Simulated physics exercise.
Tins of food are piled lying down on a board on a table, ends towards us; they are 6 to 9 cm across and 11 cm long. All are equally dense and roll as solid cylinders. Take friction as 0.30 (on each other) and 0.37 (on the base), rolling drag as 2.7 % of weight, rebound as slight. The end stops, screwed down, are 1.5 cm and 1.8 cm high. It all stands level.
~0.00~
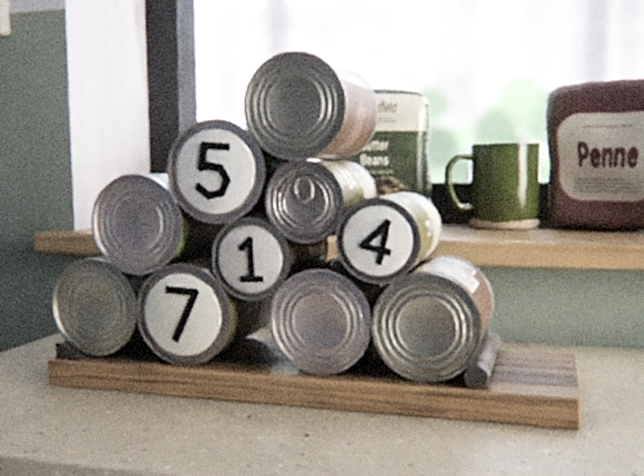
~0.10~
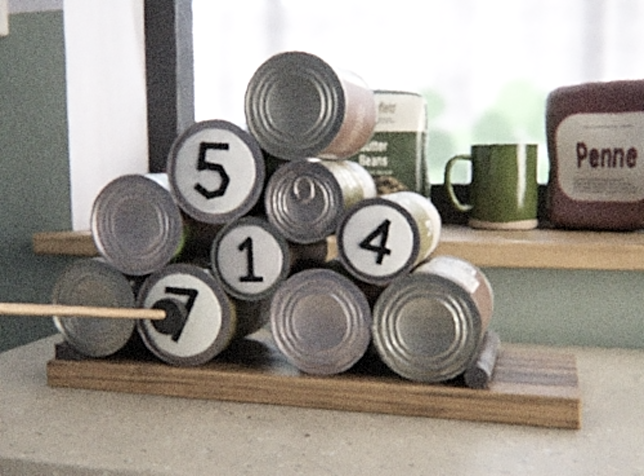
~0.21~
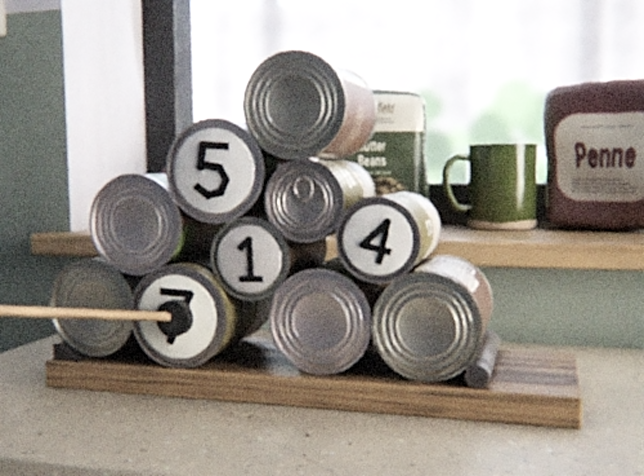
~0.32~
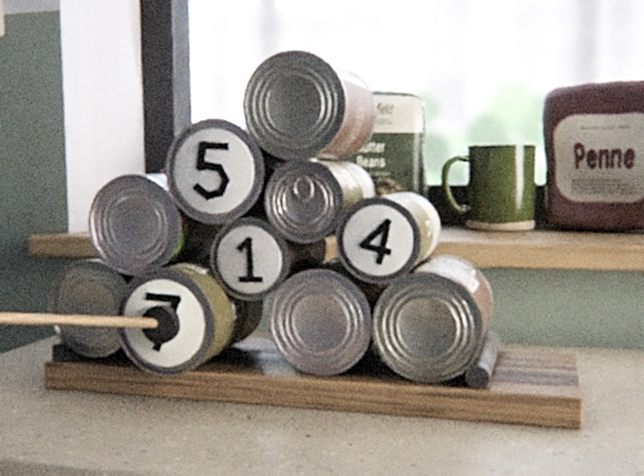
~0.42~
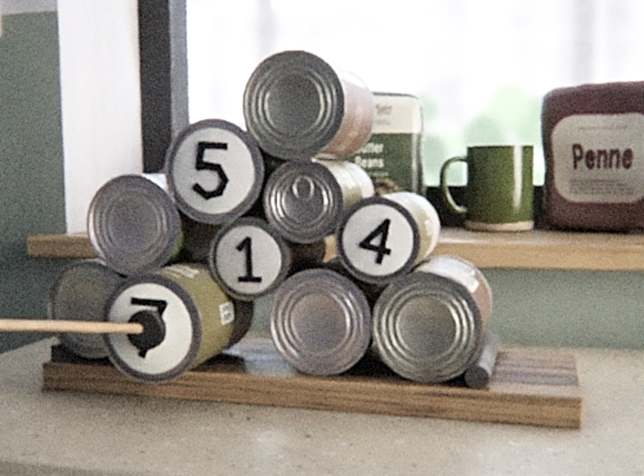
A can marked seven, low in the stacked tins, slid gradually out toward the viewer after a thin wooden stick with a dark tip came in from the left and touched its face; the others stayed still.
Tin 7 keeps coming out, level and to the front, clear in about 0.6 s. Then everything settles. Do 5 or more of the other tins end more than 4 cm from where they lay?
Yes: 5 in all.
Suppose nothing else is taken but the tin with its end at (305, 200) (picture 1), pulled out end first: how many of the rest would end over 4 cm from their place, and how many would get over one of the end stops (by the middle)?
Then 1 and 0.
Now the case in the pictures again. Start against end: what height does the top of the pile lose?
About 8 cm.
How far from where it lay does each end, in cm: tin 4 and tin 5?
Tin 4: 0, tin 5: 8.
After 0.81 s, 0 now displaced over 4 cm; the one last seen at (132, 225) in place.
After 0.96 s, 3 now displaced over 4 cm; the one last seen at (132, 225) 2.7 cm left and 0.8 cm up.
After 1.20 s, 5 now displaced over 4 cm; 1 over the left wedge; the one last seen at (132, 225) 12 cm left and 3.8 cm down.
After 1.57 s, 5 now displaced over 4 cm; 1 over the left wedge; the one last seen at (132, 225) fallen off to the left.
In the end, by 1.8 s, 5 moved over 4 cm; 1 over the left wedge; the one last seen at (132, 225) fallen off to the left; top of the pile 20 cm high, from 28 cm.
